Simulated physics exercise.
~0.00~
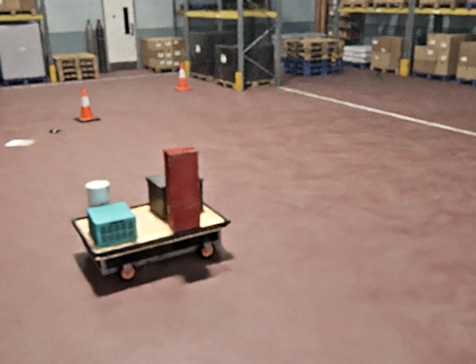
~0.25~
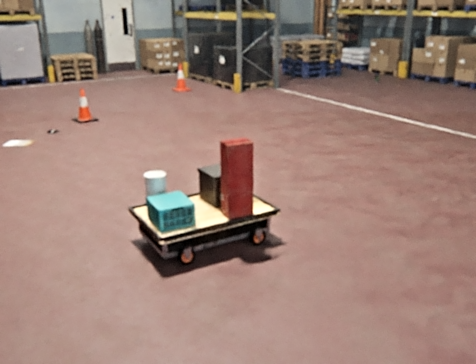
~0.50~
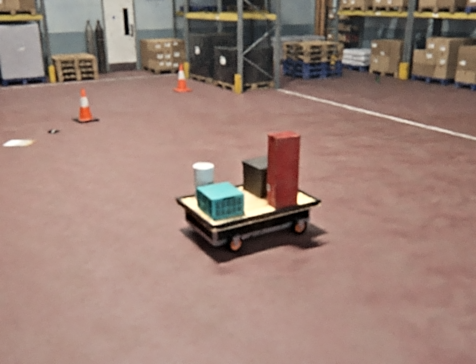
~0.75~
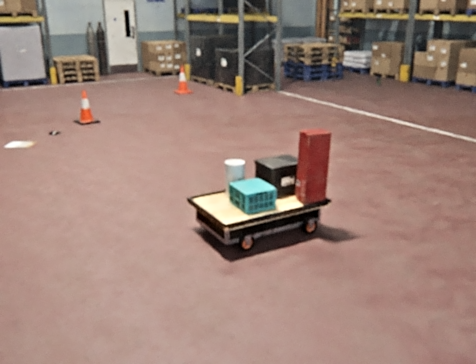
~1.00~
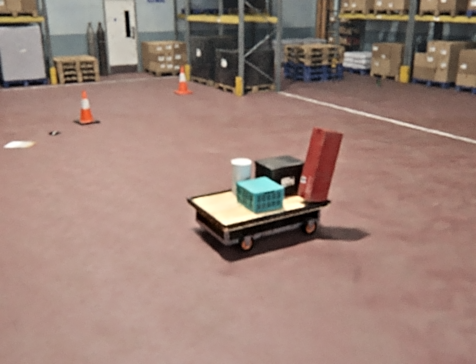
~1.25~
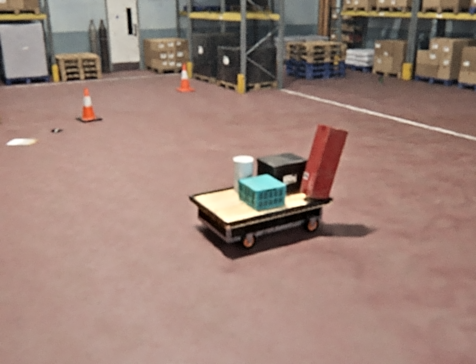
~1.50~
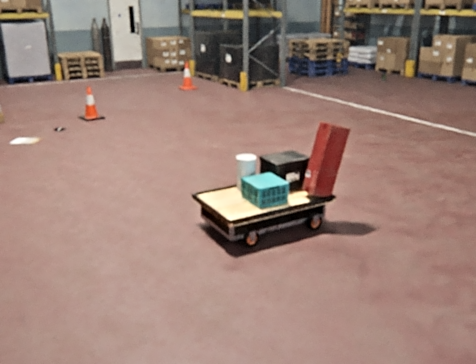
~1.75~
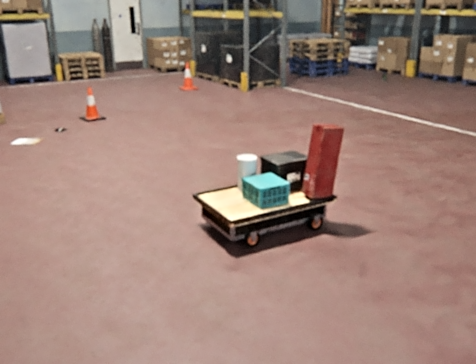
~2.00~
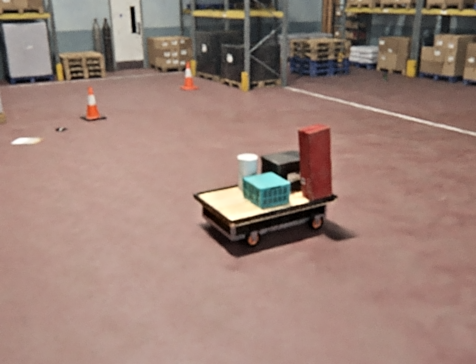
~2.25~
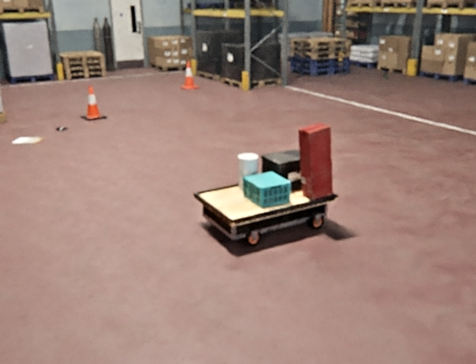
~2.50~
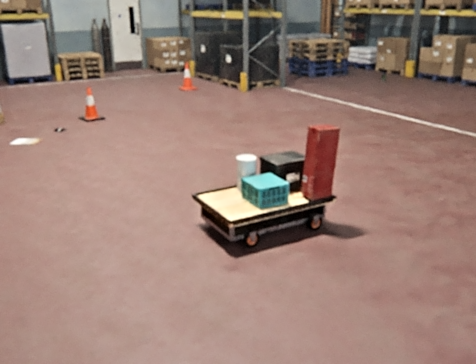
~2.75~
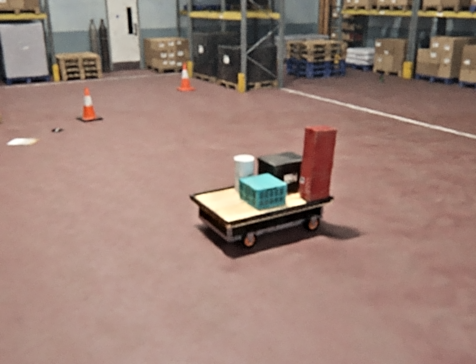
We see a low cart carrying a turquoise crate, white canister, black tote and tall red box roll right across a warehouse floor and stop. The crate, canister and red box shift forward on its deck; the box tips right, then rocks back and ends upright.
